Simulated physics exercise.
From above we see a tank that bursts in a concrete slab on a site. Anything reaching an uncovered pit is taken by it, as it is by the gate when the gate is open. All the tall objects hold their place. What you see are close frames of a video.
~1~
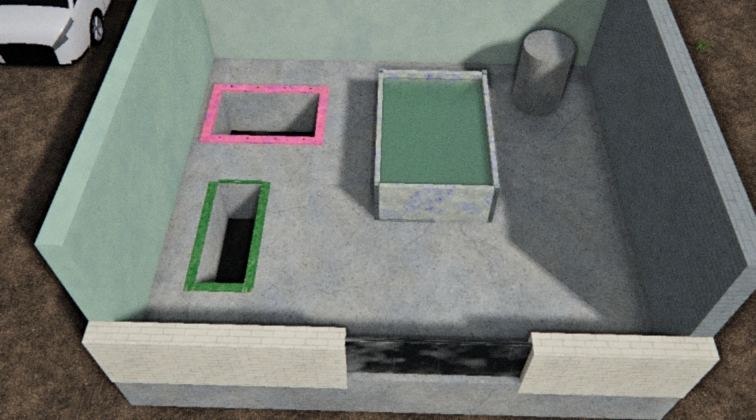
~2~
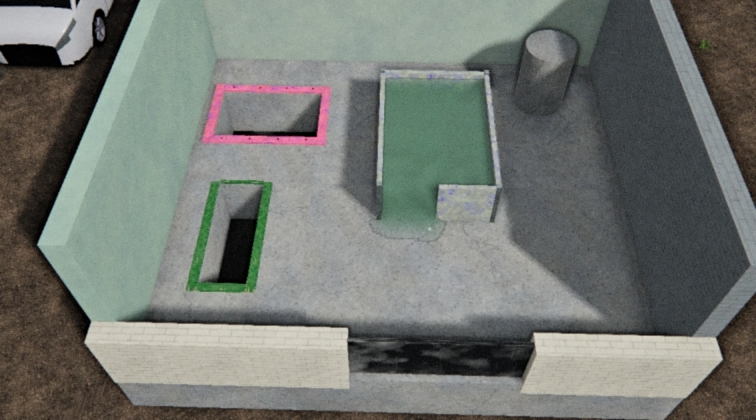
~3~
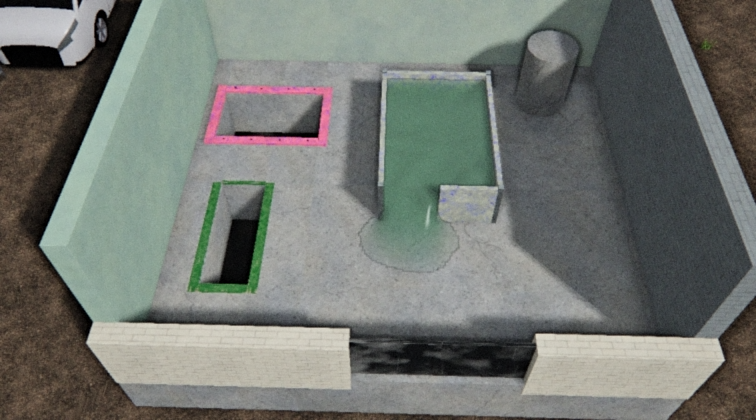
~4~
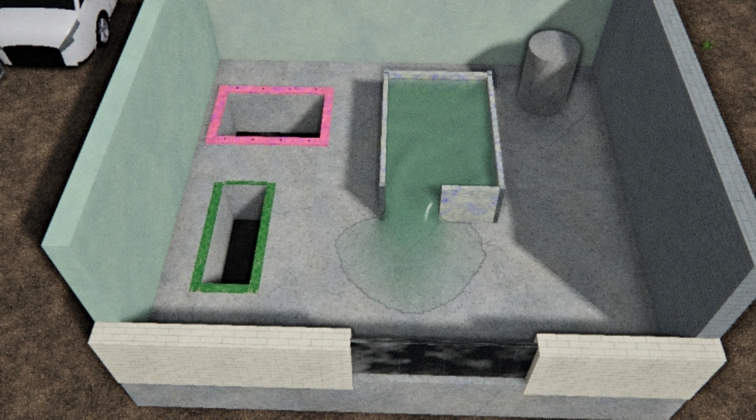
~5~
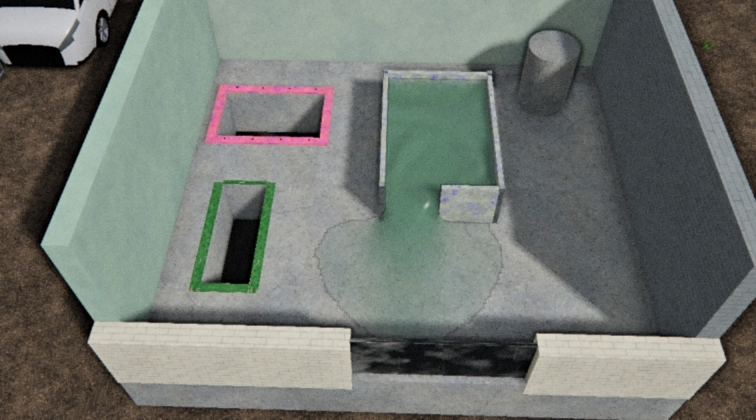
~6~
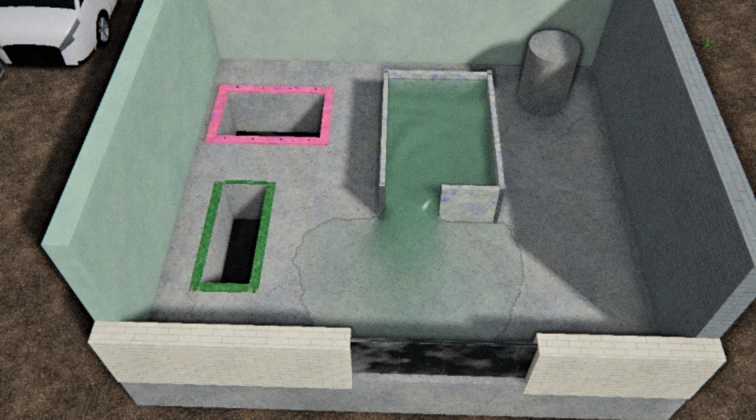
Green water pours from a gap at the left of the near side of a rectangular tank on a walled grey concrete slab, seen from above by a nearly still camera. Pink-edged and green-edged openings lie to the left, a grey cylinder stands behind right, and a white car is parked outside. The tank's front opens, and the water fans out toward the dark gateway between pale low walls, widening both ways.
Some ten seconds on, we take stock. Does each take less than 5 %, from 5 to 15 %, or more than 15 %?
It ends like this: The gate takes less than 5 %; the pink pit takes less than 5 %; the green pit takes more than 15 %.
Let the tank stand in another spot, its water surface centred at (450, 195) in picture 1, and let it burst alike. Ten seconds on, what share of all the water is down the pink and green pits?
Estimated shares - pink: Some 2 in a hundred; green: Some 30 in a hundred.
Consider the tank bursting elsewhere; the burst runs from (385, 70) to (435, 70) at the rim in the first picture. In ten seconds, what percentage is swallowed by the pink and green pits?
Pink 25 %, green 6 %.
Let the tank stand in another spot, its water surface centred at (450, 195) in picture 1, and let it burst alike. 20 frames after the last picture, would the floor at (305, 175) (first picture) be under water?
There: No water.
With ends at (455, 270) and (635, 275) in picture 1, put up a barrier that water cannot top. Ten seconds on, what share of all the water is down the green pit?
Roughly 35 per cent ends up in the green pit.
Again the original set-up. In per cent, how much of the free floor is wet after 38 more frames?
Close to 65 %.
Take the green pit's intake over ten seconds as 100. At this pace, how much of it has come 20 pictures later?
About 15 per cent.
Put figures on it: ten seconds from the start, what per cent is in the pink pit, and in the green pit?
Around 2 and 28 per cent, in that order.
A moment on, water covers 25 % of the floor; the gate 0 %, the pink pit 0 %, the green pit 0 %.
Next, water covers 30 % of the floor; the gate 0 %, the pink pit 0 %, the green pit 1 %.
Then, water covers 45 % of the floor; the gate 0 %, the pink pit 0 %, the green pit 3 %.
Later, water covers 65 % of the floor; the gate 0 %, the pink pit 2 %, the green pit 15 %.
In the end, water covers 90 % of the floor; the gate 0 %, the pink pit 2 %, the green pit 27 %.
